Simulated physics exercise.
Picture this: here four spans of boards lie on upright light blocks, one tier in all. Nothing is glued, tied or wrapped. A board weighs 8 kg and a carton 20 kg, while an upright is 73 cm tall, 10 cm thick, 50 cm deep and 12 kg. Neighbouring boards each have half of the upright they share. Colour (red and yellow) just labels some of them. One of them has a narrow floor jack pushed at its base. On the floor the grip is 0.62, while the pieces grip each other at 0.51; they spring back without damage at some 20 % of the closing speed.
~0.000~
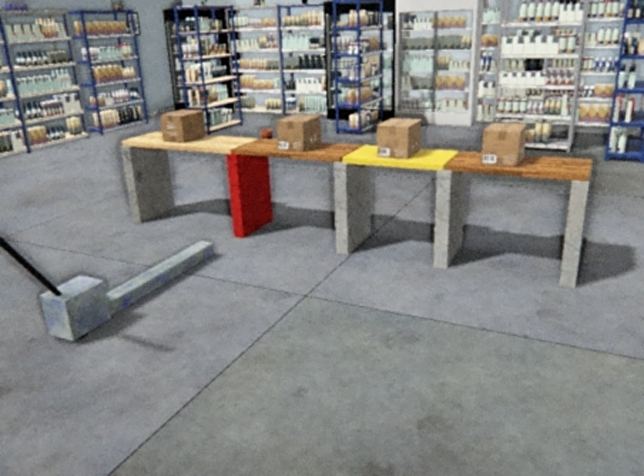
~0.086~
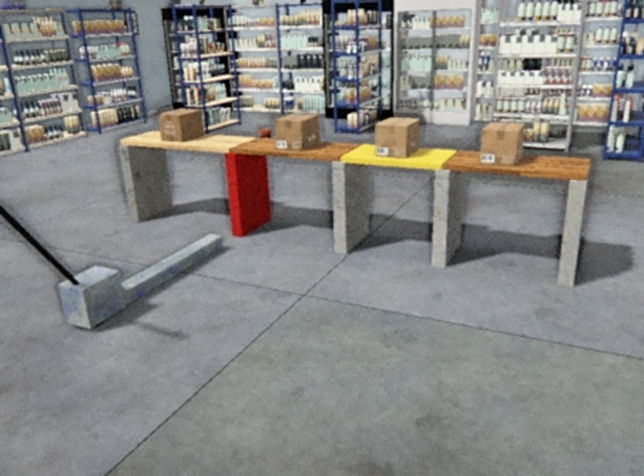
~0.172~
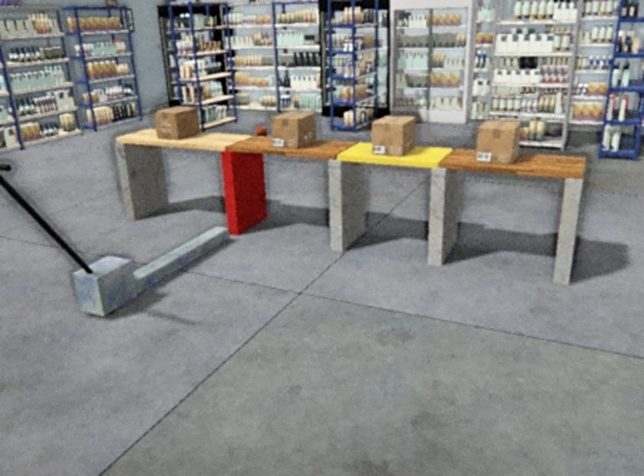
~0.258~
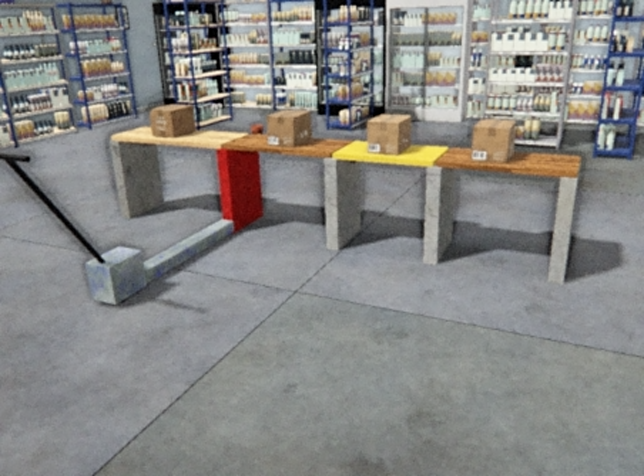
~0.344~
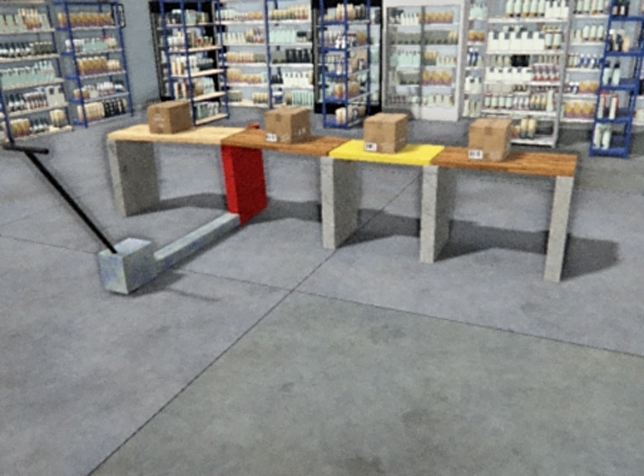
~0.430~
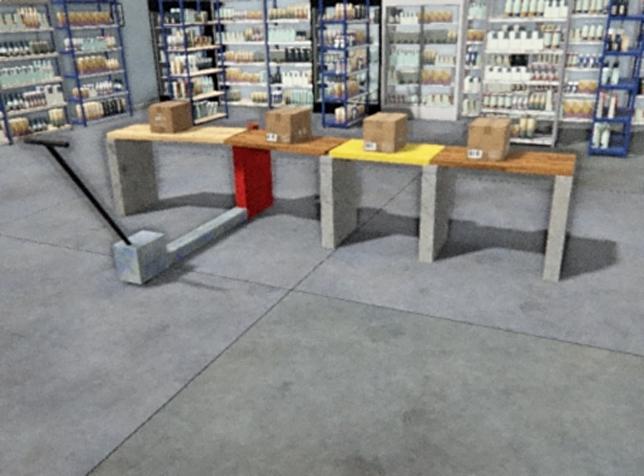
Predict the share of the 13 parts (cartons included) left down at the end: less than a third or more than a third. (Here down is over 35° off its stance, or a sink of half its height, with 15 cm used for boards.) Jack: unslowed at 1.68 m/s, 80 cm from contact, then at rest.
The share left down is over a third.
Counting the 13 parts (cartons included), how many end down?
The number is 13.
By 0.88 s, 4 of the 13 pieces down; red upright tilted 11°.
By 1.56 s, 9 of the 13 pieces down; red upright tilted 62°; yellow board tilted 37°, 40 cm lower.
When it is over (2.6 s), 13 of the 13 pieces down; red upright on its side; yellow board 63 cm lower. That is 100 per cent. In pixels of the last frame, middles, red upright near (253, 170), yellow board near (415, 234).
